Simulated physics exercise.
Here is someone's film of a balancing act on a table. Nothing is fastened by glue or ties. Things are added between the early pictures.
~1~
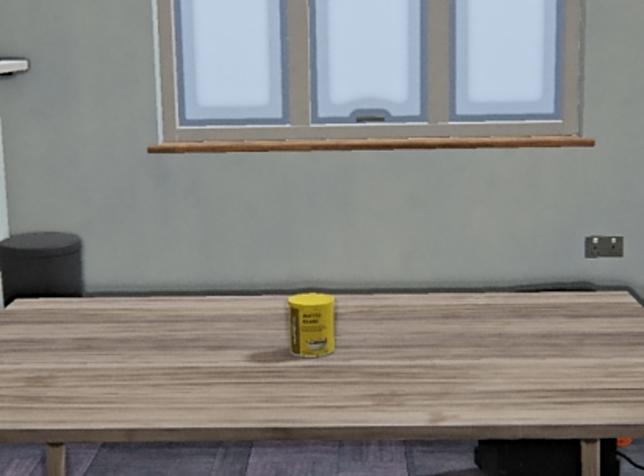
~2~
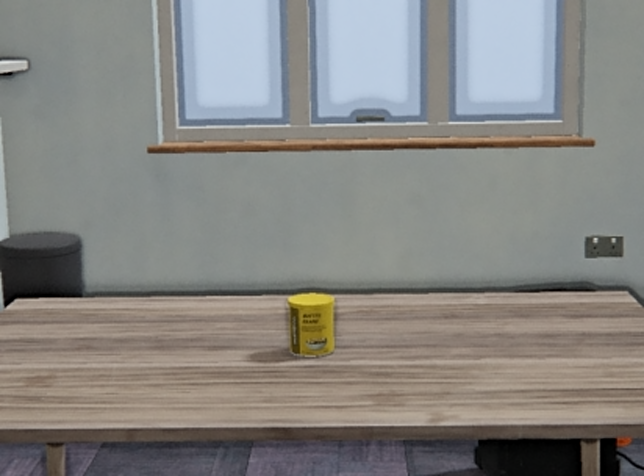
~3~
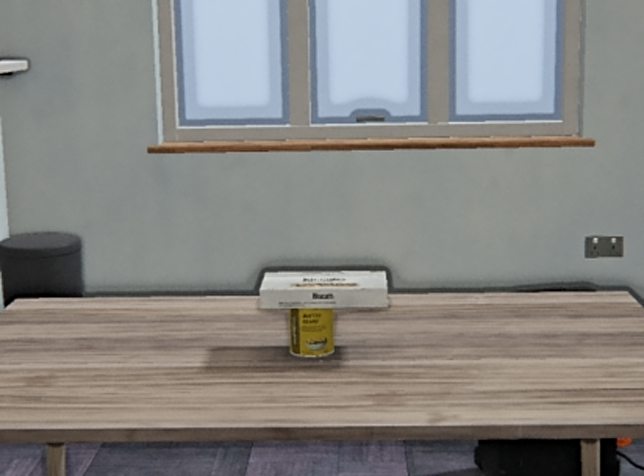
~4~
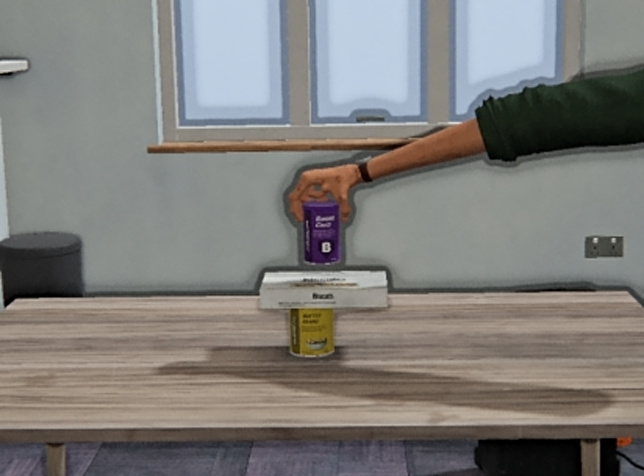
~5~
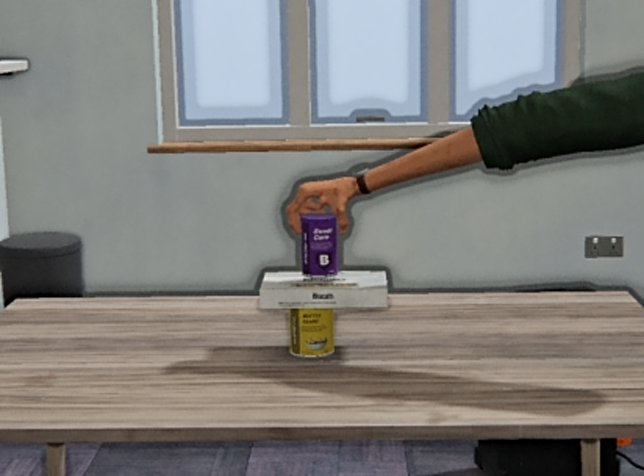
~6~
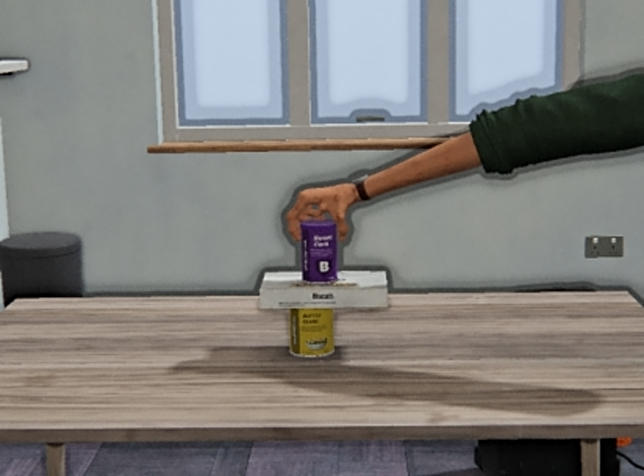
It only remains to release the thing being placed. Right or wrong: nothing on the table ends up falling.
Right.
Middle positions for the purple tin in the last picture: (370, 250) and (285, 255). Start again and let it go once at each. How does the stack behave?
Well, the first time the stack comes down, and the second time it stays put.
Then, 0.20 s on from there, no change.
Then, 0.50 s on from there, purple tin resting near (319, 252).
In the end, all 3 unmoved. At the end, from the last picture's camera, purple tin near (319, 252). The stack holds.
